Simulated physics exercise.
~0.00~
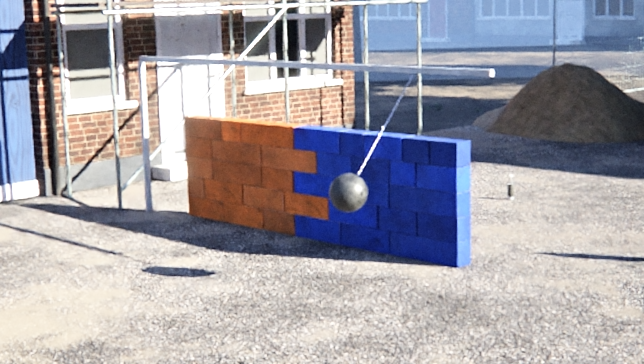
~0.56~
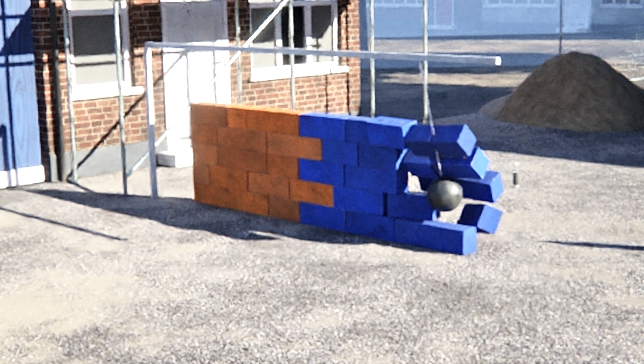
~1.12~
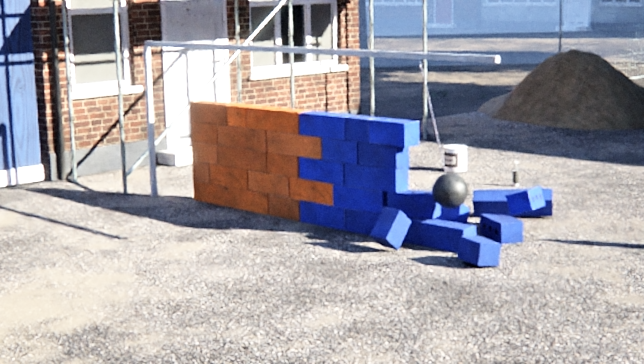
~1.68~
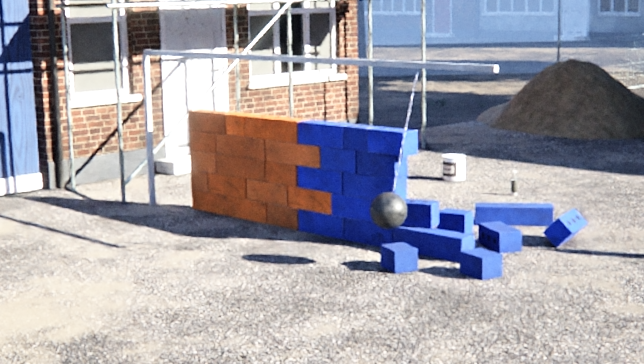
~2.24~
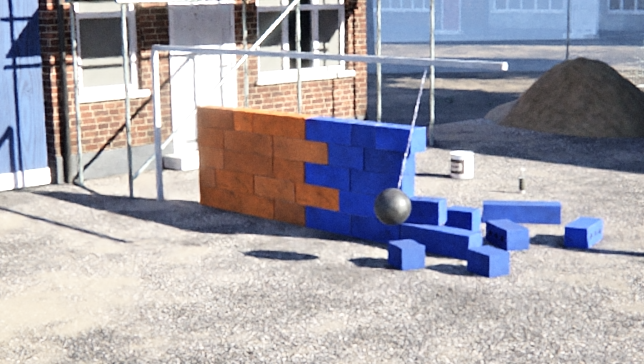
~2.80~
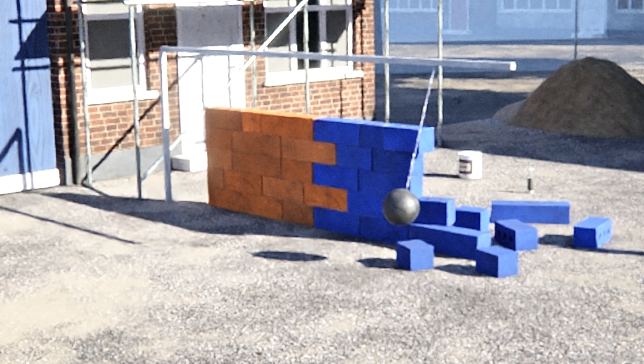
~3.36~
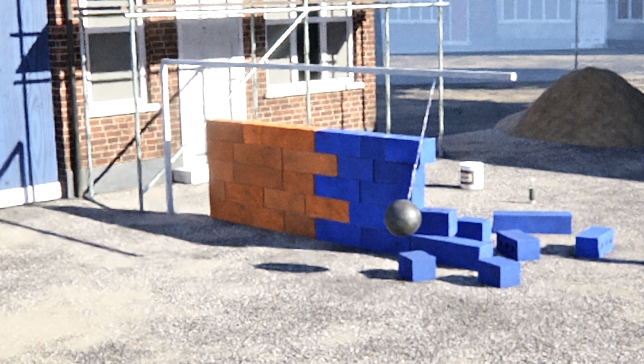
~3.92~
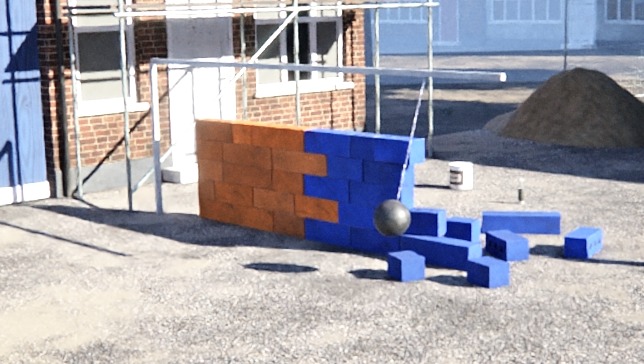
A hanging ball swings into the wall, knocking several blue blocks to the ground.
